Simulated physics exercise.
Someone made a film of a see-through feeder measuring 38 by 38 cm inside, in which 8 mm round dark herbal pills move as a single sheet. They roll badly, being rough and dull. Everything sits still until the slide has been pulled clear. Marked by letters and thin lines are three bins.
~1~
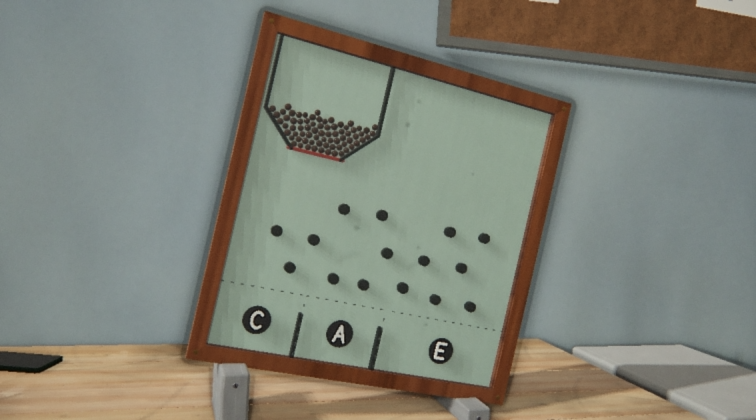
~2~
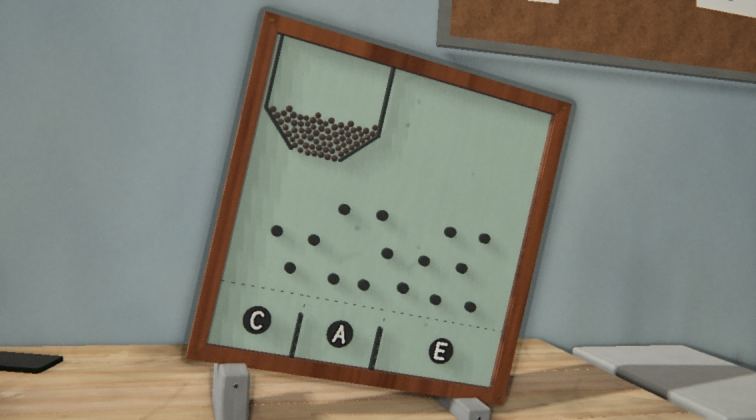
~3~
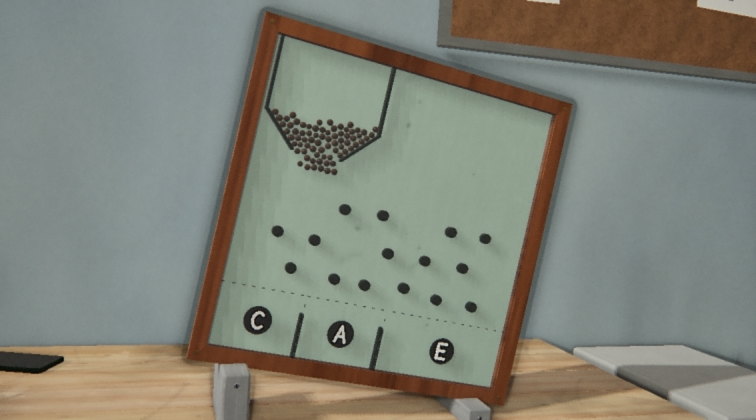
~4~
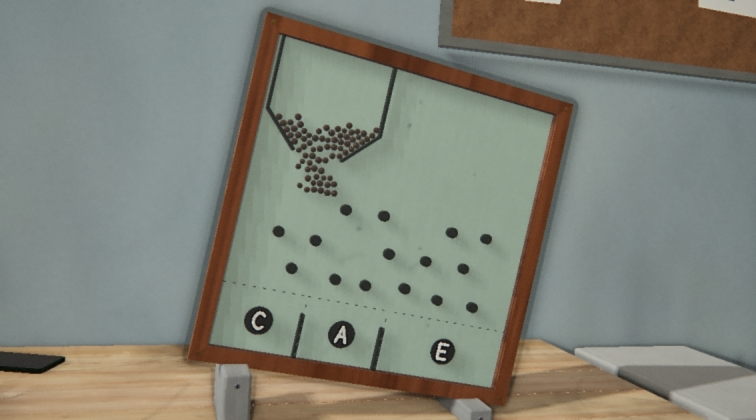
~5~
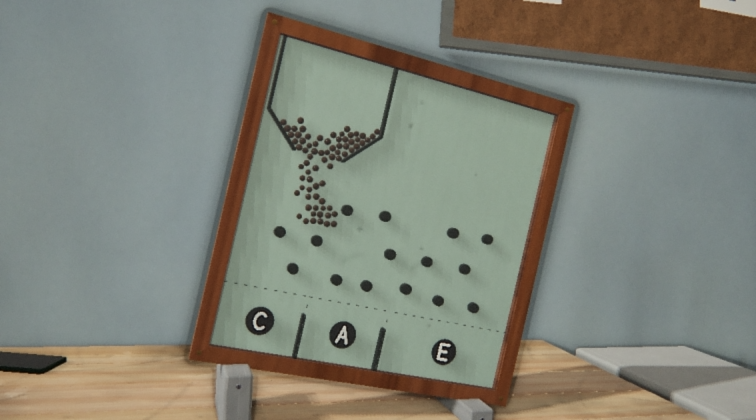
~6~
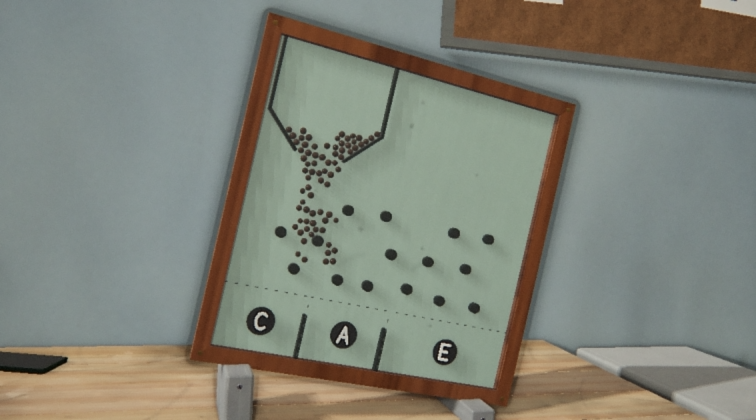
In a tilted wood-framed board, small dark balls pour from a funnel and scatter among pegs.
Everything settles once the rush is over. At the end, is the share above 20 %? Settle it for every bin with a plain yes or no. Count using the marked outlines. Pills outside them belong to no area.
Bin A - yes; bin C - yes; bin E - no.
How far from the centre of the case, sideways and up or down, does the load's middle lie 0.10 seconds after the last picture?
10 cm left, 2 cm below.
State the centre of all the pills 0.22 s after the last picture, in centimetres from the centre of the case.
The middle sits around 11 cm left and 10 cm below.
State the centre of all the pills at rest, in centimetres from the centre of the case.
Offset approx. 10 cm left, 16 cm below.
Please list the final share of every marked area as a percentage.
Bin A: 50; bin C: 45; bin E: 5.
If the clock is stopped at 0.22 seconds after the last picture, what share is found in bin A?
Share: Close to 25 percent.
Then, 0.10 s after the last picture, the pills' middle is 10 cm left of and 2 cm below the centre; A 5 %, C 10 %.
Then, 0.22 s after the last picture, the pills' middle is 11 cm left of and 10 cm below the centre; A 25 %, C 30 %.
Then, 0.45 s after the last picture, the pills' middle is 10 cm left of and 16 cm below the centre; A 50 %, C 45 %.
At rest 1.6 s after the last picture, A 50 %, C 45 %, E 5 %.
